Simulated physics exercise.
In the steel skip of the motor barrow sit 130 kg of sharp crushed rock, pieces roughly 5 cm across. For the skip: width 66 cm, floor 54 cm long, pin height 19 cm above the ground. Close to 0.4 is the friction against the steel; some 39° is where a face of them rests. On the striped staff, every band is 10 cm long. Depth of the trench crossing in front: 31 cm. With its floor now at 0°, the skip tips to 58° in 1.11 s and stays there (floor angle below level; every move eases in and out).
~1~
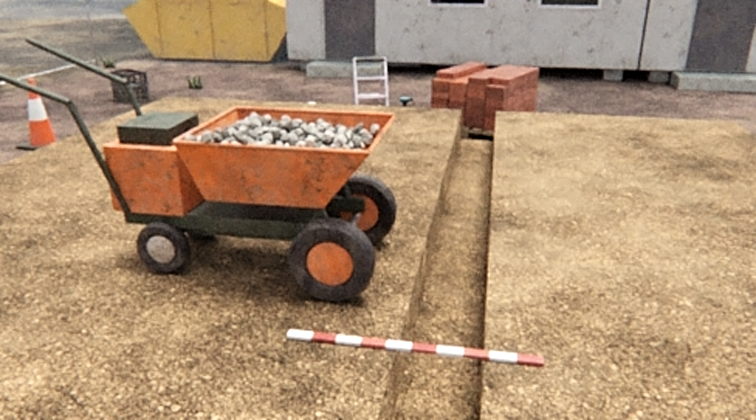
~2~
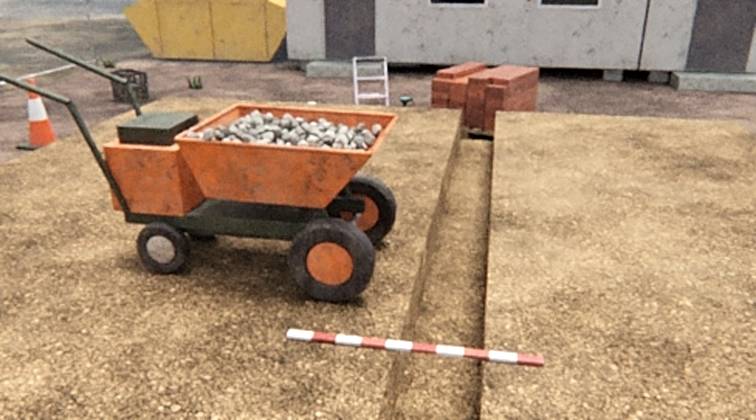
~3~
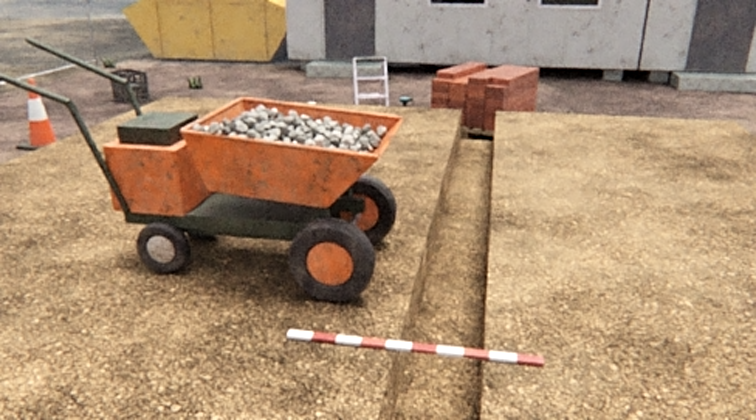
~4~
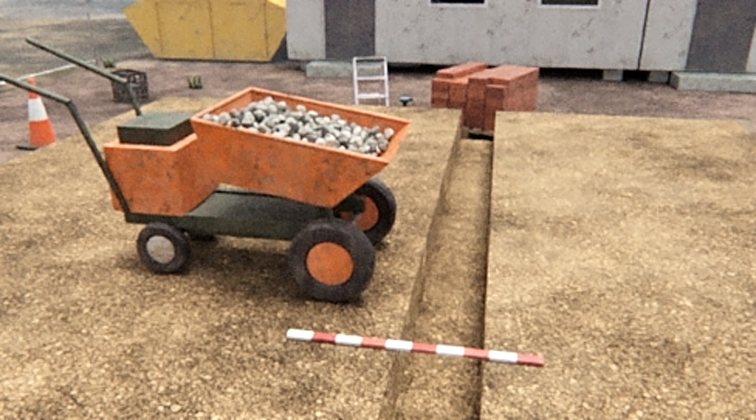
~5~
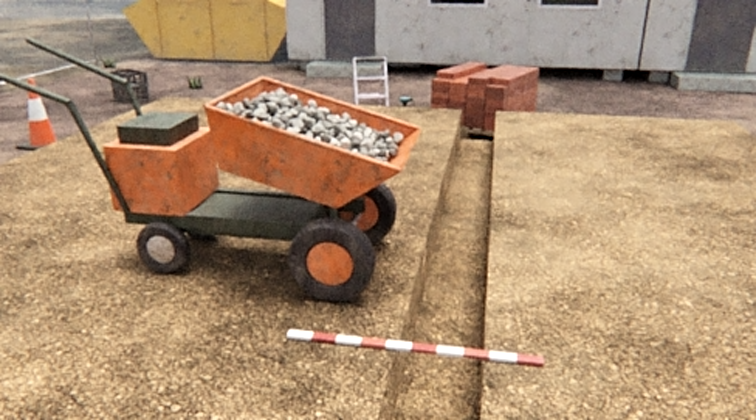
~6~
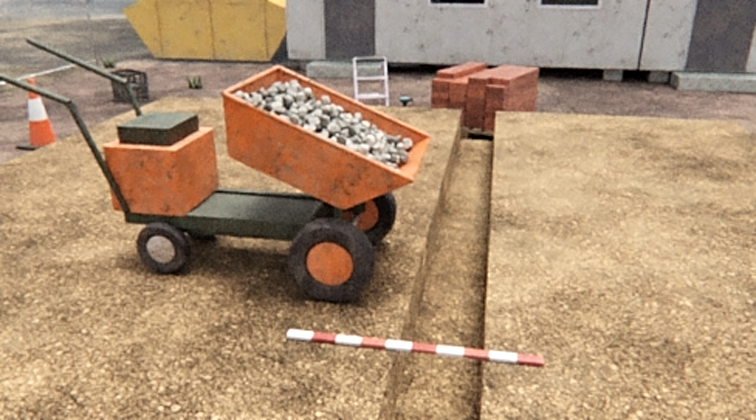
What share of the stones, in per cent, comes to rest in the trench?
About 19 per cent of the stones finish in the trench.
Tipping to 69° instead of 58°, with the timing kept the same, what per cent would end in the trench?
In that case near 50 per cent.
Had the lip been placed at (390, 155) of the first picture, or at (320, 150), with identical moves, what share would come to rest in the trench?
Near 10 then near 30 percent.
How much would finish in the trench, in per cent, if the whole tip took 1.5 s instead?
Expected share: Around 25%.
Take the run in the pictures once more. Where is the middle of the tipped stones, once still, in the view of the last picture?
Somewhere near pixel (479, 327).
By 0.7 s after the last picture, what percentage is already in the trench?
About 5 per cent by then.
Then, 0.4 s after the last picture the floor is at 49°, 100 % in the skip; the foremost stones are at (435, 196).
Then, 0.7 s after the last picture the floor is at 58°, 95 % in the skip, 4 % in the trench, 1 % past the trench; the foremost stones are at (505, 275).
Then, 1.1 s after the last picture the floor is at 58°, 78 % in the skip, 11 % in the trench, 11 % past the trench; the foremost stones are at (569, 293).
Then, 3.0 s after the last picture the floor is at 58°, 67 % in the skip, 19 % in the trench, 14 % past the trench; the foremost stones are at (596, 309).
